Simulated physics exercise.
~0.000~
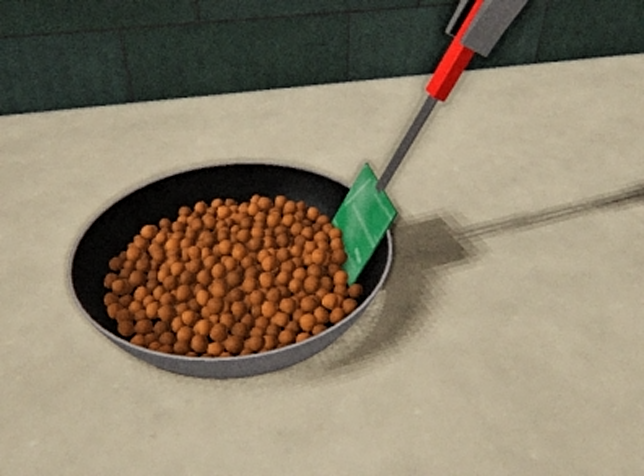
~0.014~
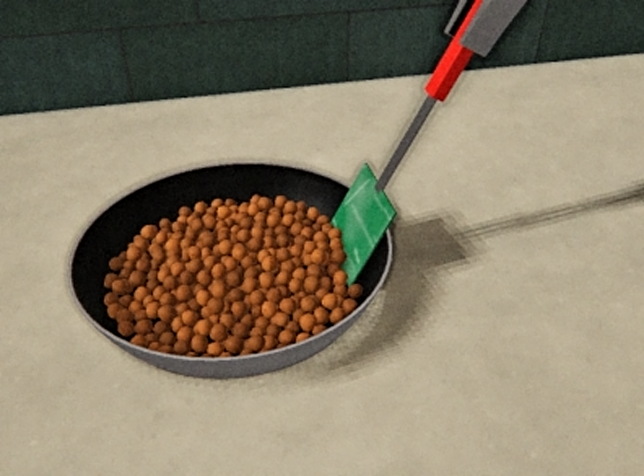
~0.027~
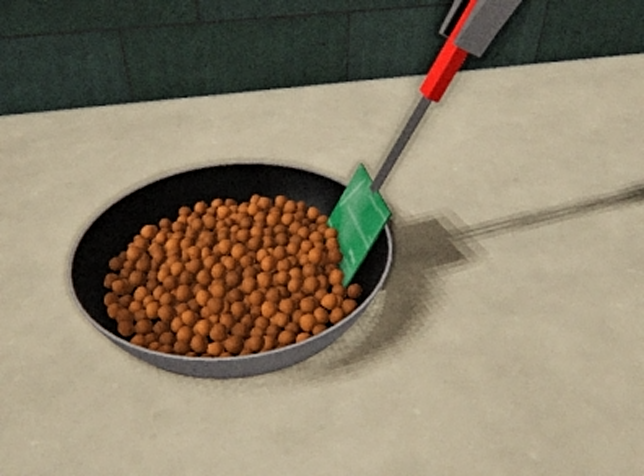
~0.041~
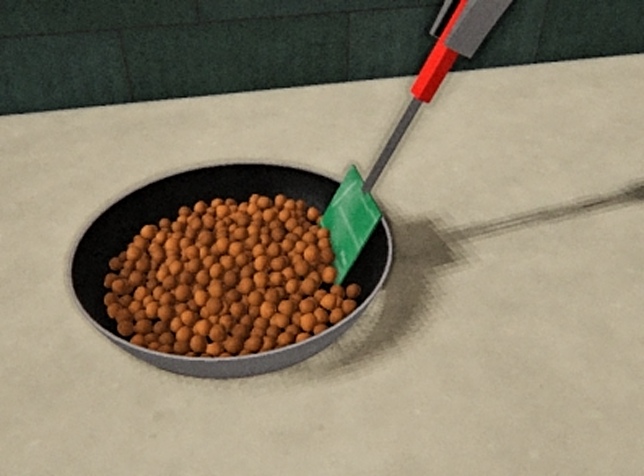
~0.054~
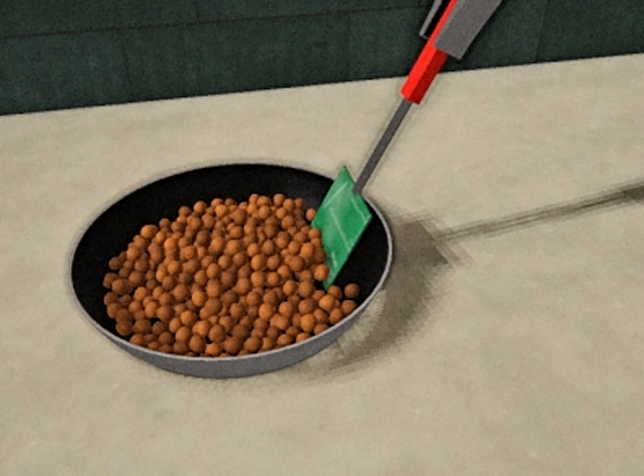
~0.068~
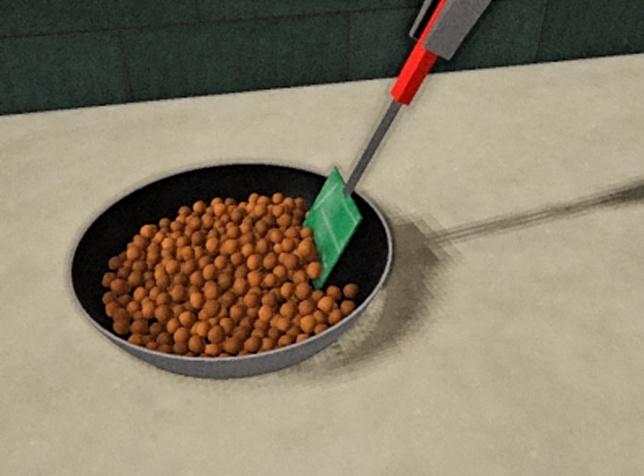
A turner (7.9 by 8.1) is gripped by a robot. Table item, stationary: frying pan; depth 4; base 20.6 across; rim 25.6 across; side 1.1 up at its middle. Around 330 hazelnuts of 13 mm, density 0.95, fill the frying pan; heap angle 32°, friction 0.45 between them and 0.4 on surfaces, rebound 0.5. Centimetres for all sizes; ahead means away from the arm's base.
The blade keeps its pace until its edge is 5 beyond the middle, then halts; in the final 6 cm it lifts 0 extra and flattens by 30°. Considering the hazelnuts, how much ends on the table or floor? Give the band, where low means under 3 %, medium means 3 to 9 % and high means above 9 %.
Band: Low.
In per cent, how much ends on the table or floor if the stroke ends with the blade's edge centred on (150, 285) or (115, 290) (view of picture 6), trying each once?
Around 0 per cent for the first try and 5 per cent for the second.
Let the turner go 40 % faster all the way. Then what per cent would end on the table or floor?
About 0 in a hundred.
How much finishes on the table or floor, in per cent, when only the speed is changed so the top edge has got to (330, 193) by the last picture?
Near 0 in a hundred.
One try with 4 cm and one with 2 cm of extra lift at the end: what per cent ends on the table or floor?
I'd put it near 0 in a hundred, then near 0 in a hundred.
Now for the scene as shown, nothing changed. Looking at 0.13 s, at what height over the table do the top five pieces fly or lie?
They are near 5 cm up.
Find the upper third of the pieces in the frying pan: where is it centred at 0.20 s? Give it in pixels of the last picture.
It is centred close to (199, 258).
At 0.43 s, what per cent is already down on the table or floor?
It works out to about 0 in a hundred.
After 0.13 s, sloping 63°, highest piece 5 above the table; 332 in the frying pan.
After 0.20 s, sloping 49°, highest piece 5 above the table; 332 in the frying pan.
After 0.43 s, sloping 33°, highest piece 4 above the table; 332 in the frying pan.
After 1.48 s, sloping 33°, highest piece 4 above the table; 332 in the frying pan.
At rest, 332 in the frying pan. That is 0 % on the table or floor.
